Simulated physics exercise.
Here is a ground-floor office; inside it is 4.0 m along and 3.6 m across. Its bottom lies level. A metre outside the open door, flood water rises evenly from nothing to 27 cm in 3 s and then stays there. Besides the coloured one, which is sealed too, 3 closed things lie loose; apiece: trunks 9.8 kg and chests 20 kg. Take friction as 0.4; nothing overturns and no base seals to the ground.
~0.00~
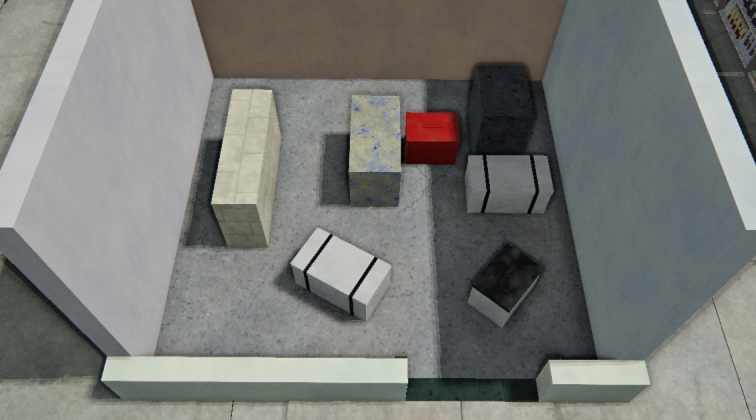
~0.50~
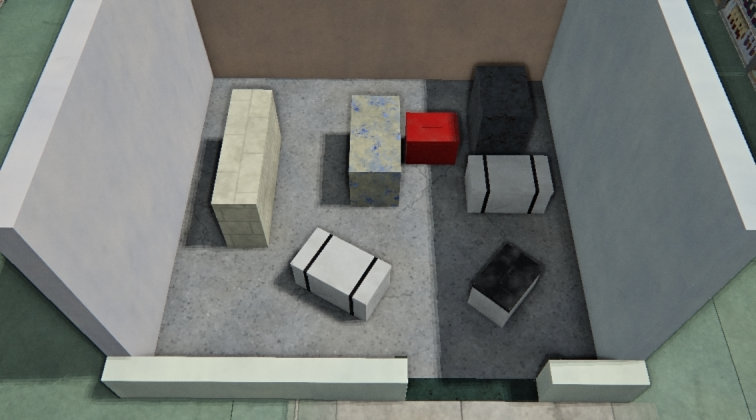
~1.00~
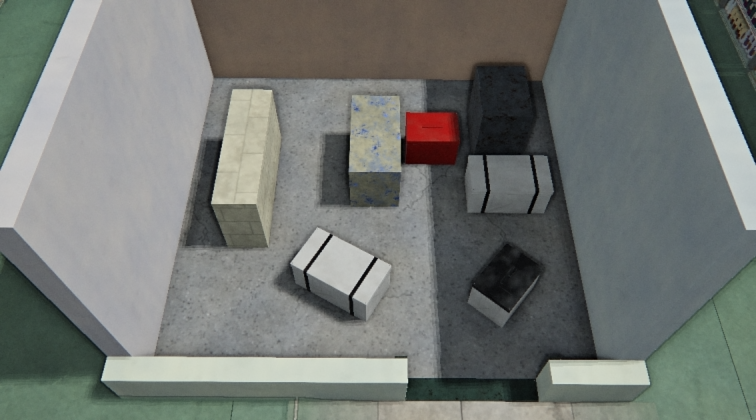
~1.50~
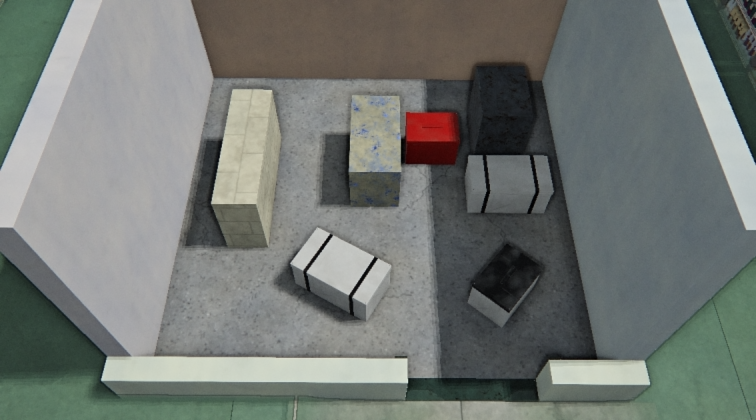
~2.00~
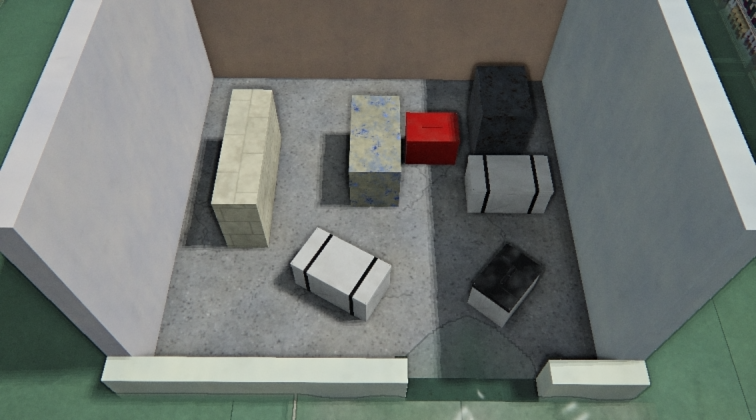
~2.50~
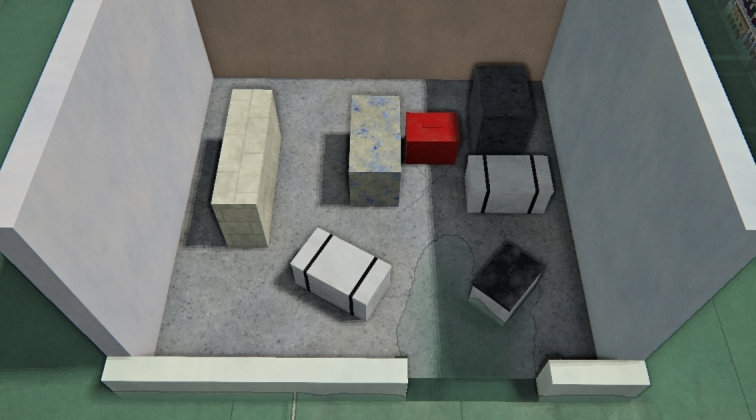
Greenish water spreading over the paving around a roofless room, then seeping through the doorway across the floor among motionless boxes.
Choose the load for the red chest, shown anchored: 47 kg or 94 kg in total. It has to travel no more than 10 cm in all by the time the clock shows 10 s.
For it, only the higher weight holds it.
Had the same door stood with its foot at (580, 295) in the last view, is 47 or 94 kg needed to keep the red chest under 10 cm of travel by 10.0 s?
In that case the lower weight is enough.
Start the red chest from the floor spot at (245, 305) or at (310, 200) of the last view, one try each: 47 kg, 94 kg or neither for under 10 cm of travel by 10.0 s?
In that order: The smaller is enough; the smaller is enough.
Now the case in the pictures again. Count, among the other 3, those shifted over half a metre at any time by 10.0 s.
2 of them.
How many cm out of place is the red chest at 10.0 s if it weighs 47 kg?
About 120 cm.
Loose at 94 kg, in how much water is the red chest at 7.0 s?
About 12 cm.
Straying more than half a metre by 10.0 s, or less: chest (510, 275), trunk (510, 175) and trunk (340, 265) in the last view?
In that order: More, less, more.
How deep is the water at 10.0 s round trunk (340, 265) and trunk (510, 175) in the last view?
Roughly 8 and 19 cm.
After 3.5 s the red chest would be 0 cm from its start with 47 kg and 0 cm from its start with 94 kg; 4 cm of water round it then.
After 4.5 s the red chest would be 11 cm from its start with 47 kg and 0 cm from its start with 94 kg; 12 cm of water round it then.
After 7.0 s the red chest would be 74 cm from its start with 47 kg and 0 cm from its start with 94 kg; 12 cm of water round it then.
After 10.0 s the red chest would be 119 cm from its start with 47 kg and 0 cm from its start with 94 kg; 16 cm of water round it then.
